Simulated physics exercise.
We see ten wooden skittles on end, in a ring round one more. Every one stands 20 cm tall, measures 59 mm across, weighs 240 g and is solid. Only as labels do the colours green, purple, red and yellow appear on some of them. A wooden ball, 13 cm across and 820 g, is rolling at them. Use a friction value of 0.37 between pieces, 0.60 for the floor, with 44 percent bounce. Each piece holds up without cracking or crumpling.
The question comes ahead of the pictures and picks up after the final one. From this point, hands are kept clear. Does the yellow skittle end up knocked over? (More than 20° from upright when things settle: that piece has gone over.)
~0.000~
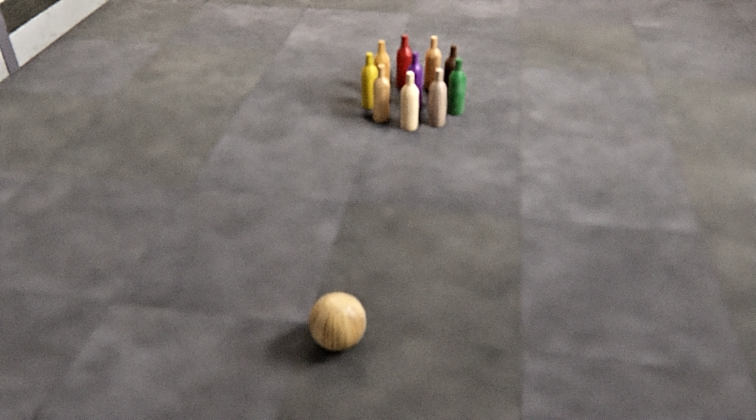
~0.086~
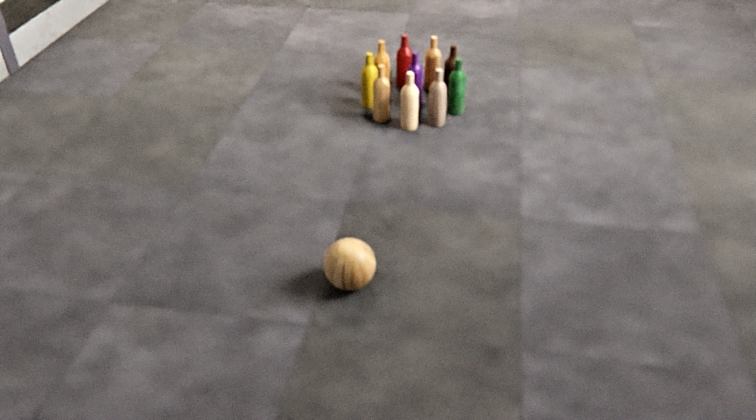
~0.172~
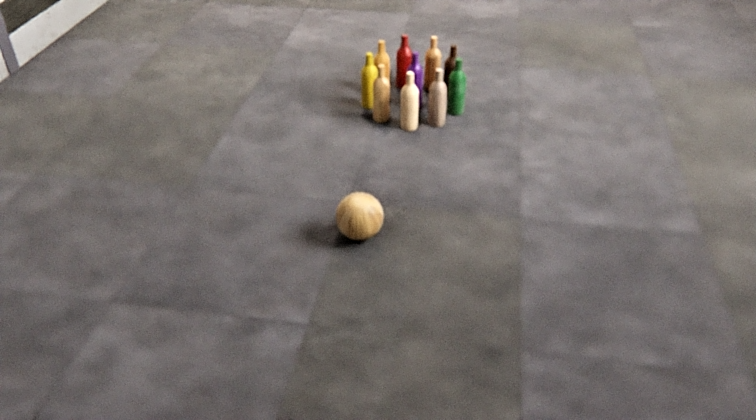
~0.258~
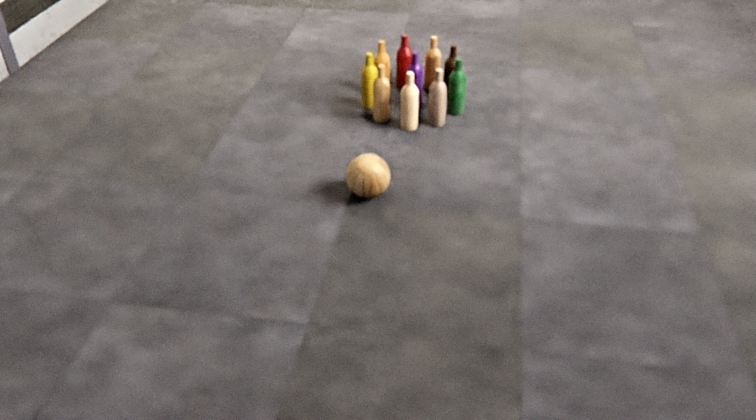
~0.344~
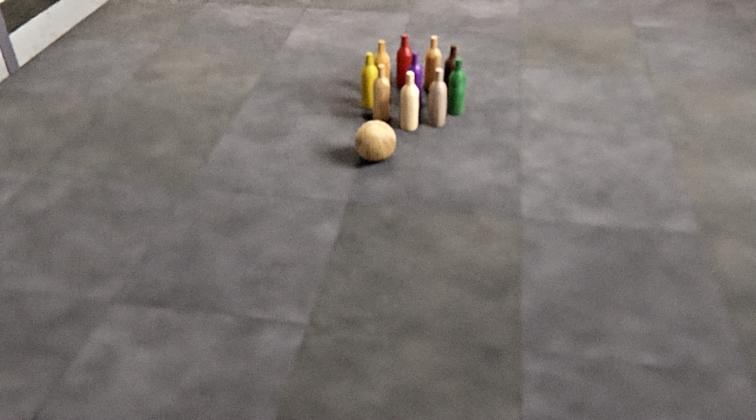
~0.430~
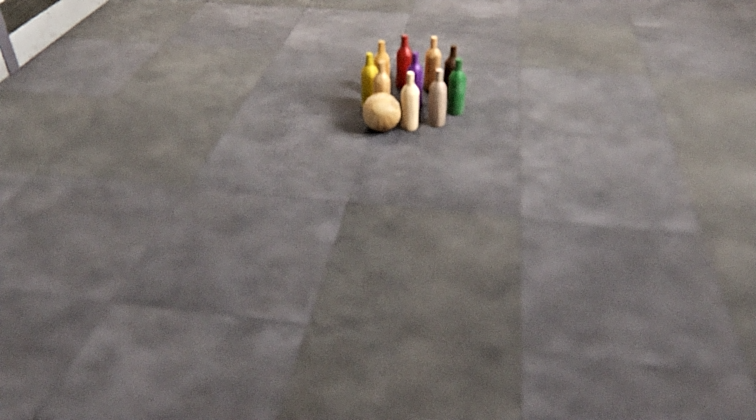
Yes.
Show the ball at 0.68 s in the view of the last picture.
Around (385, 80).
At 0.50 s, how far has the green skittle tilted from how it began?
It's at some 0 degrees.
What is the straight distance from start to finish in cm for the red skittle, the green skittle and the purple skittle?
Net displacement, roughly: Red ~ 20 cm, green ~ 0 cm, purple ~ 0 cm.
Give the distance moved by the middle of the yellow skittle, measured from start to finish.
About 30 cm from where it started.
After 0.50 s, ball still moving; none of the 10 skittles over, 3 disturbed; yellow skittle leaning 5°.
After 0.68 s, ball still moving; 4 of the 10 skittles over; yellow skittle lying flat; red skittle leaning 58°.
After 1.14 s, ball still moving; 4 of the 10 skittles over; yellow skittle lying flat; red skittle lying flat.
At rest (2.8 s), ball at rest; 4 of the 10 skittles over; yellow skittle lying flat; red skittle lying flat; purple skittle unmoved. As the last picture would show them, middles, yellow skittle near (351, 63), red skittle near (419, 62).
